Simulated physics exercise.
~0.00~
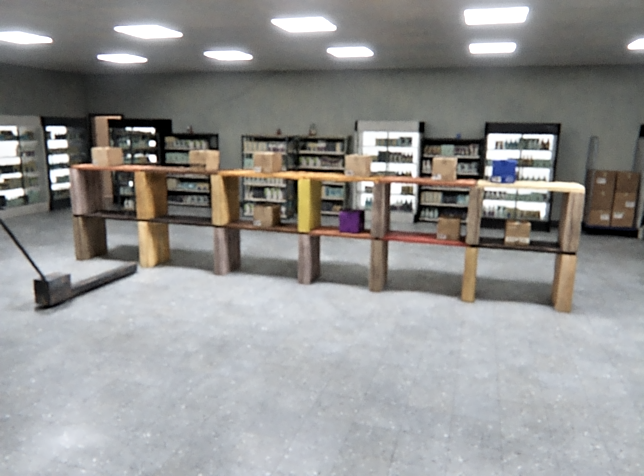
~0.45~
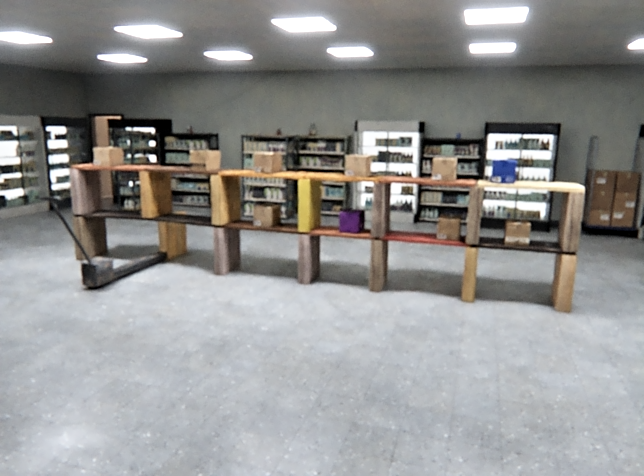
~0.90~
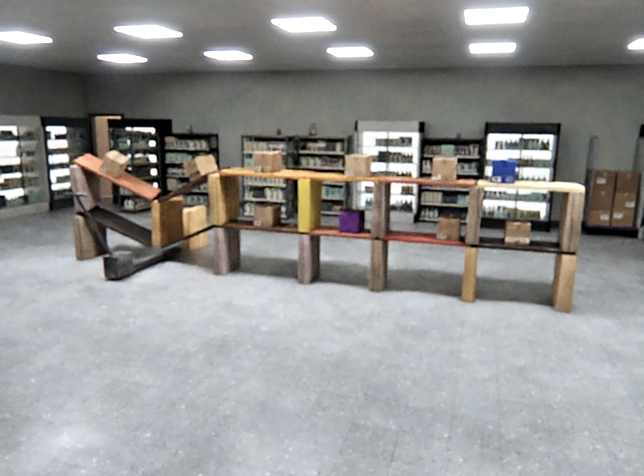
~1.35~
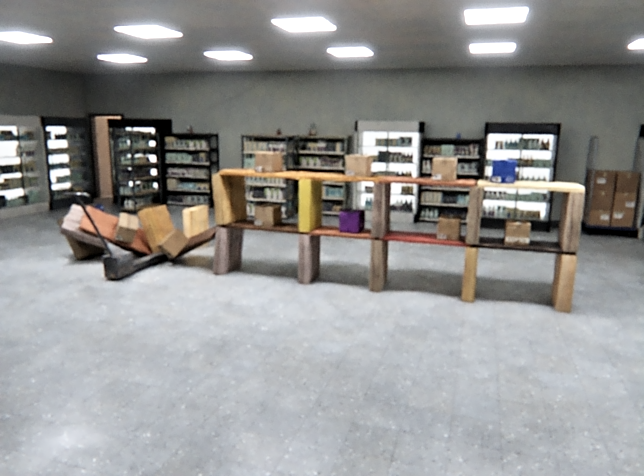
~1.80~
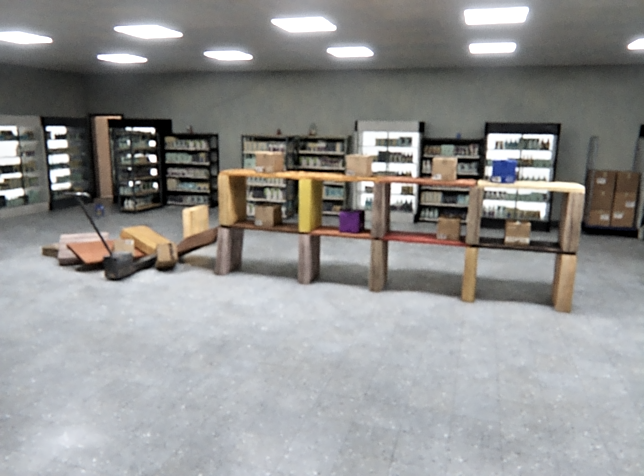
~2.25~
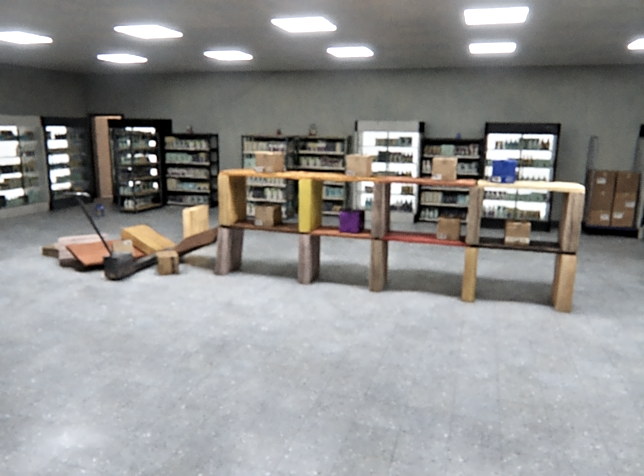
In a wide grey room lined with stocked shelves, a floor jack slid right into the base of a long two-tiered plank stand, and the left end tilted, collapsed and settled in a heap, while the rest stood with its purple carton still up.
